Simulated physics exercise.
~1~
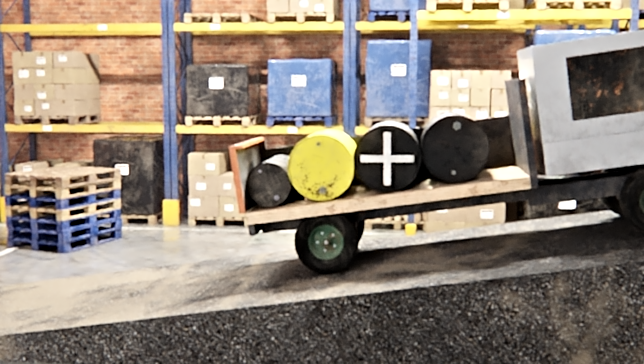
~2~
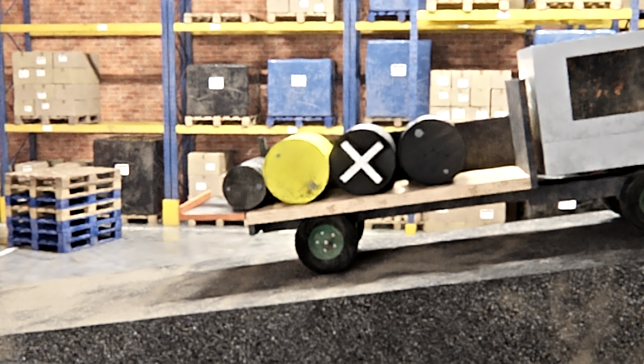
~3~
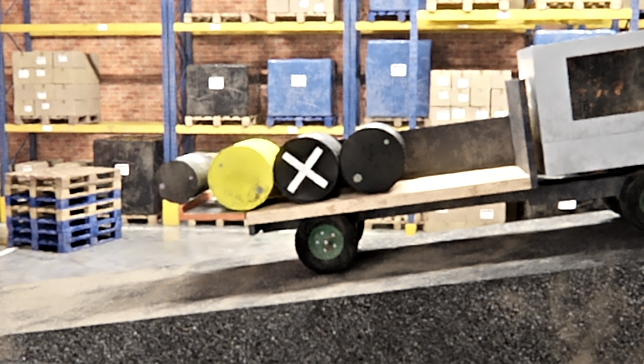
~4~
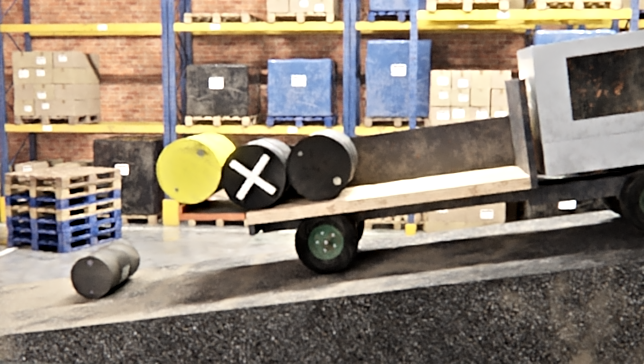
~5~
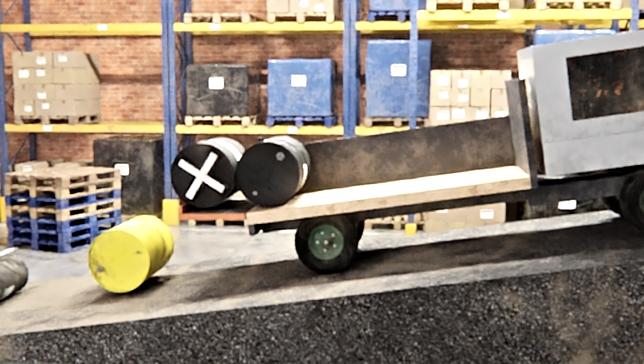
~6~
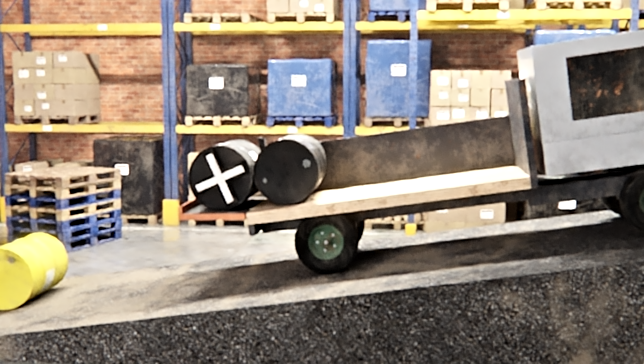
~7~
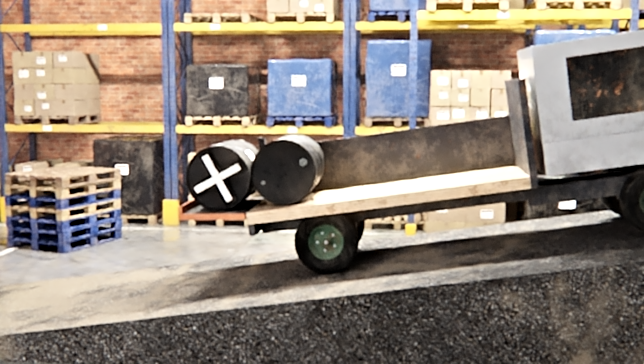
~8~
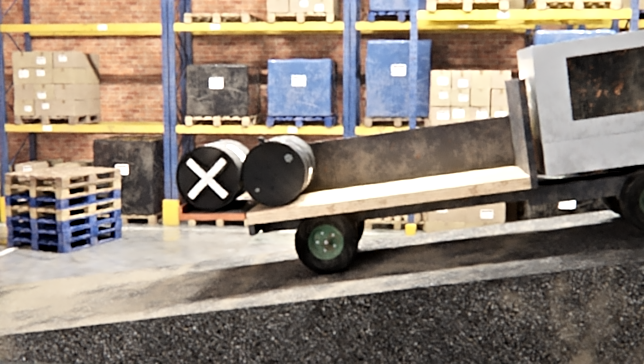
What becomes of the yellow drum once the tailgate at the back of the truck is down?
It rolls left over the lowered tailgate, drops off the back onto the ground and rolls away out of view on the left.
